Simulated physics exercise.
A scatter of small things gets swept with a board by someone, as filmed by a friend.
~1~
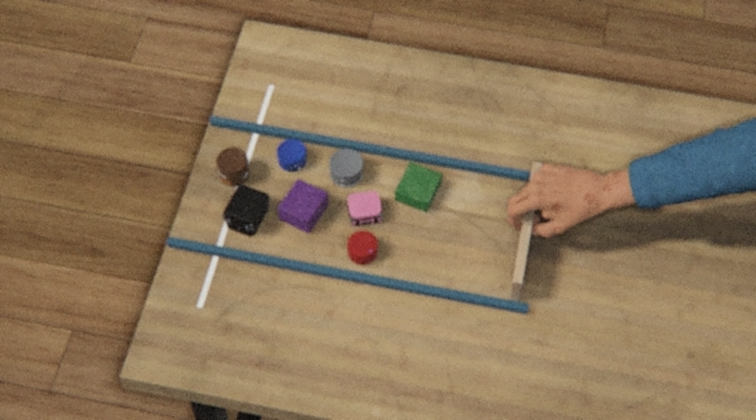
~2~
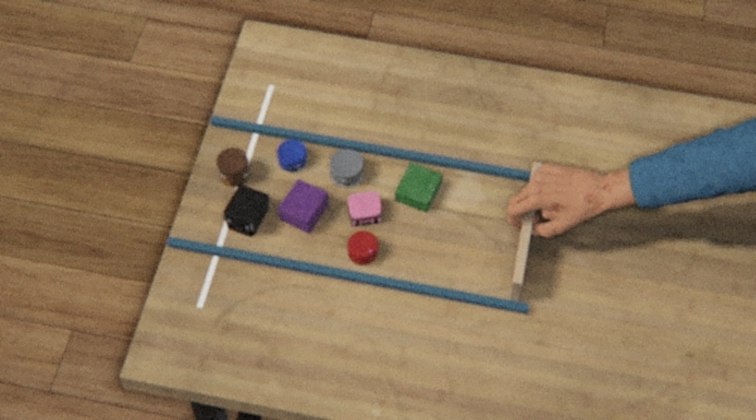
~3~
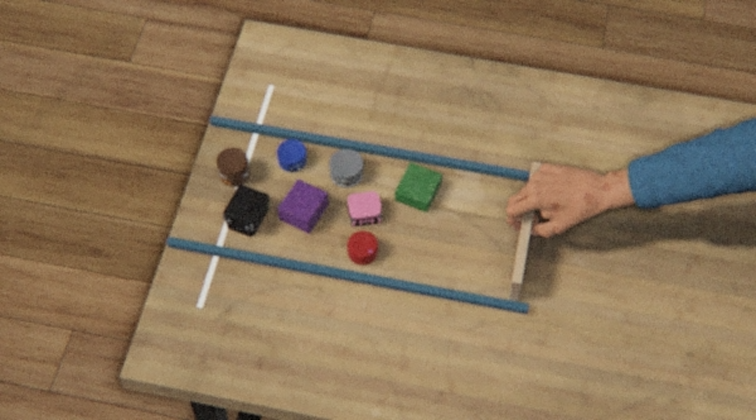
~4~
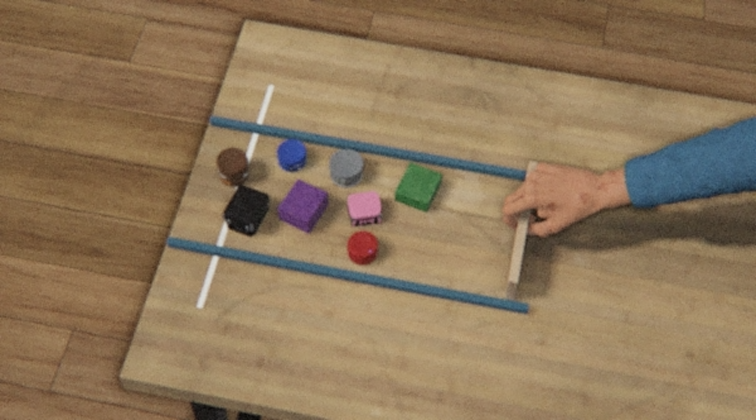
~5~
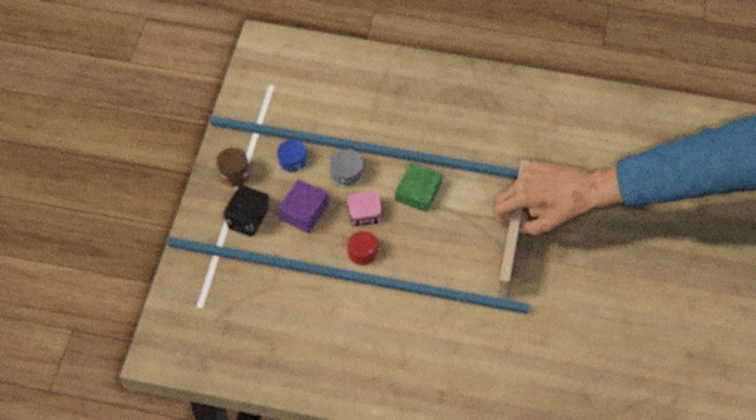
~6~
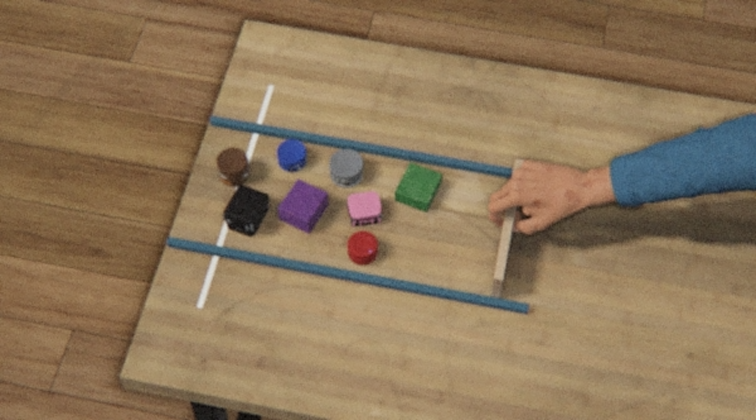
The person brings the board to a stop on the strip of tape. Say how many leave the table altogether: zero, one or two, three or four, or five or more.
Ha, three or four come down.
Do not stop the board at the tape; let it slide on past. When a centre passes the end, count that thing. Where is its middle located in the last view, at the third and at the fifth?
At (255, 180) for the third, at (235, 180) for the fifth.
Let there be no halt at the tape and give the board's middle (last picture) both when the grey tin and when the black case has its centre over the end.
Roughly (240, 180); roughly (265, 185).
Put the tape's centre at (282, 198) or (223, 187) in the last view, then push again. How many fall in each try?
Respectively 0 and 5.
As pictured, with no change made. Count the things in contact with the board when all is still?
Count: 3.
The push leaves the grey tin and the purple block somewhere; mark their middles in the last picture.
Grey tin: About (199, 138); purple block: About (190, 191).
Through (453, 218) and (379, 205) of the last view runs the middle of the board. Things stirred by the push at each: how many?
The count is 0 at the first point and 4 at the second.
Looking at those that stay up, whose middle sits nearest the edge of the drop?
Answer: The grey tin.
A little later, none off yet; brown tub at rest near (233, 168); black case at rest near (247, 211); blue tub at rest near (292, 156).
When it is over, the number that fall off is three or four; down, blue tub, black case and brown tub.
